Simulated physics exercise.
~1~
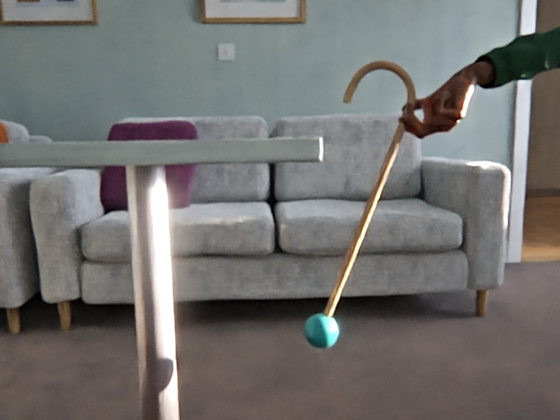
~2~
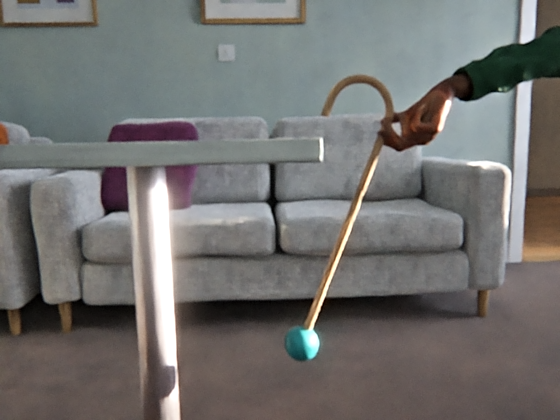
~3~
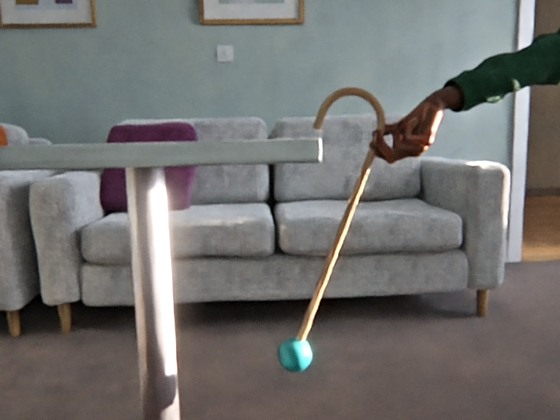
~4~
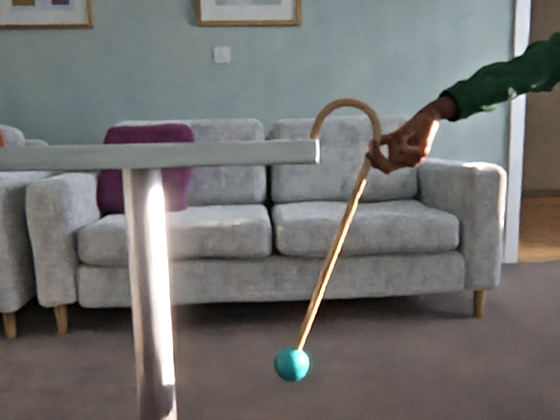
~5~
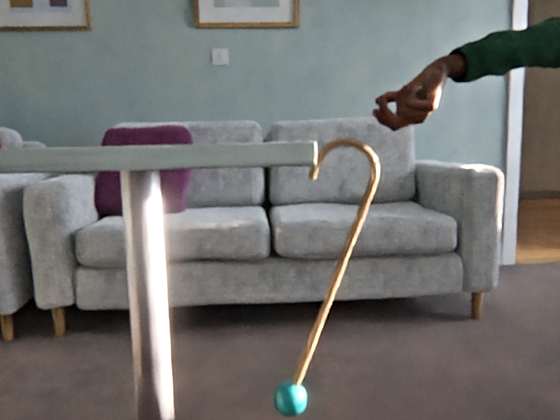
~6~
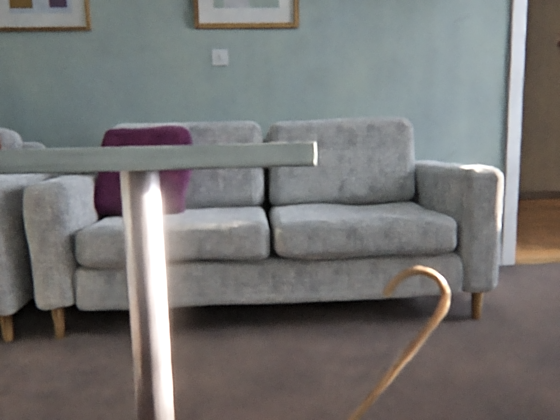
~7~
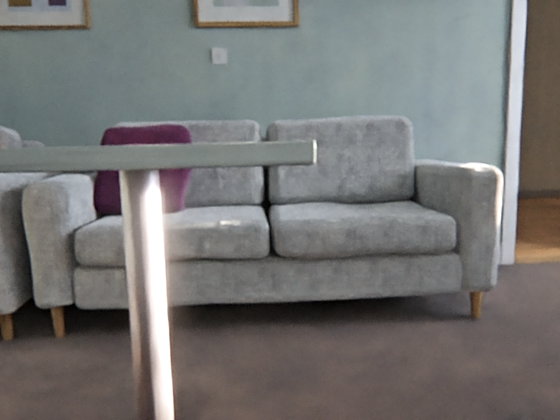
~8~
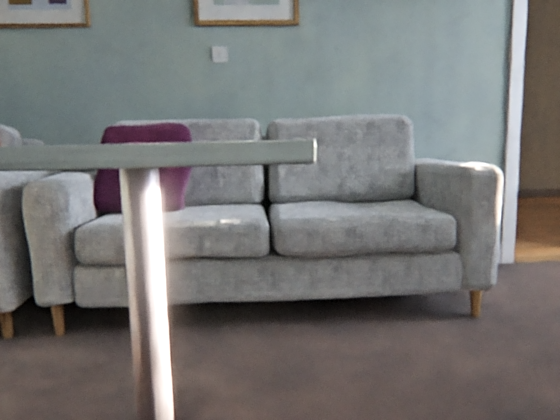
The clip shows a hand lowering a hooked wooden stick with a turquoise ball at its bottom against the right end of a small table, then letting go and drawing back. The stick slips off and drops out of view, leaving the table before a grey sofa.
